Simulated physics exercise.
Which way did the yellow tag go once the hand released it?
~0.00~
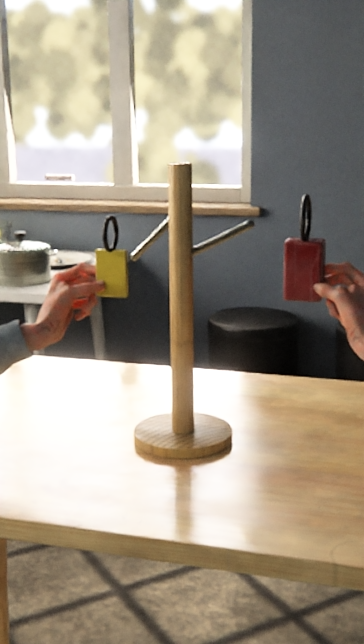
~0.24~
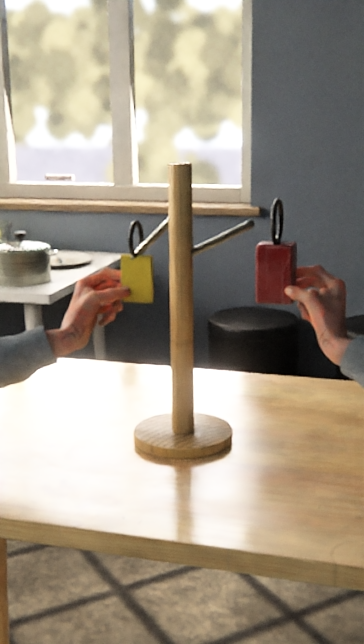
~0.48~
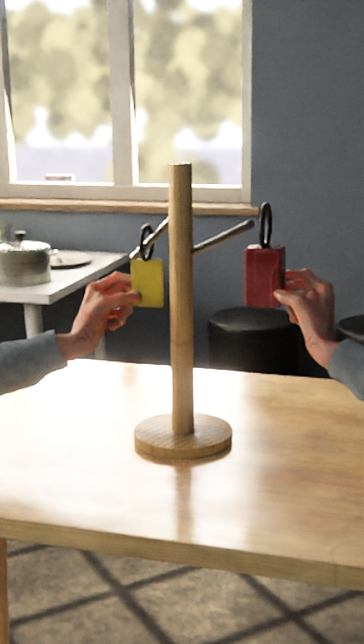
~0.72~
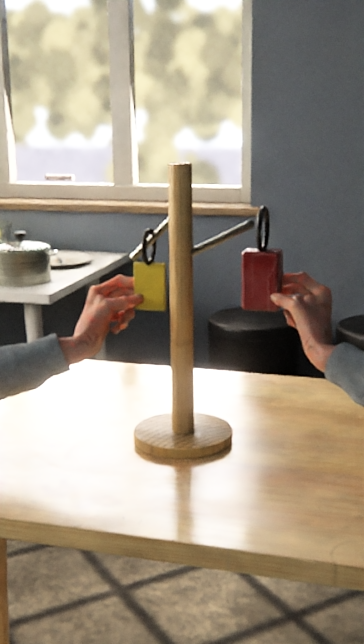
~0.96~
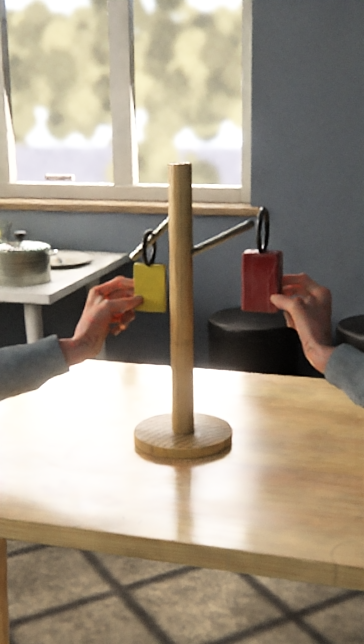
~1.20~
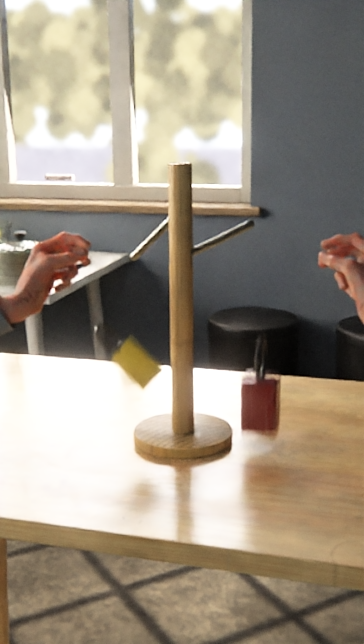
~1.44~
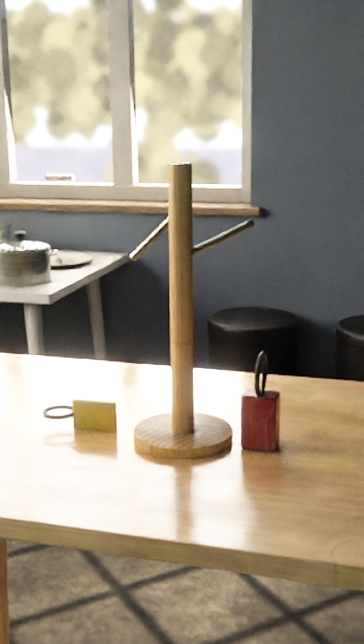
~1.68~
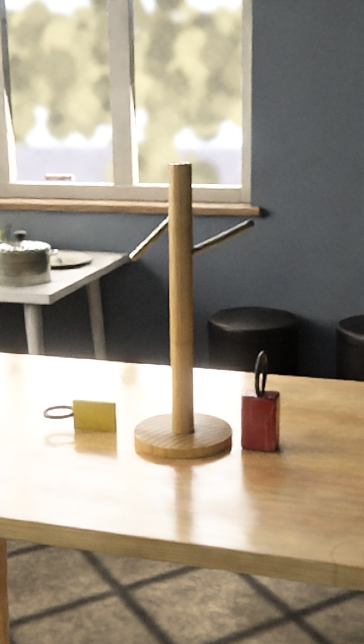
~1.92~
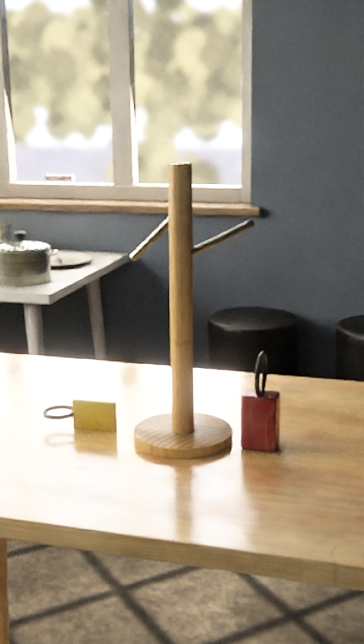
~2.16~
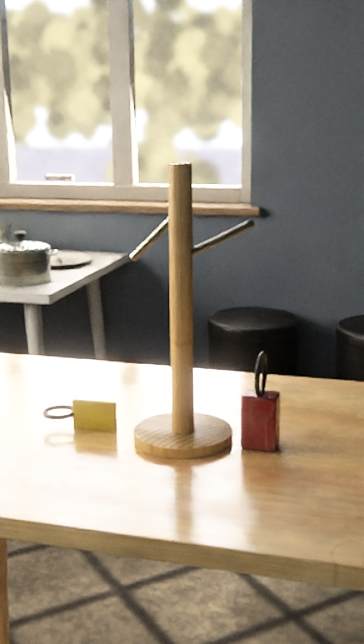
The yellow tag went down, dropping to the table to the left of the stand.
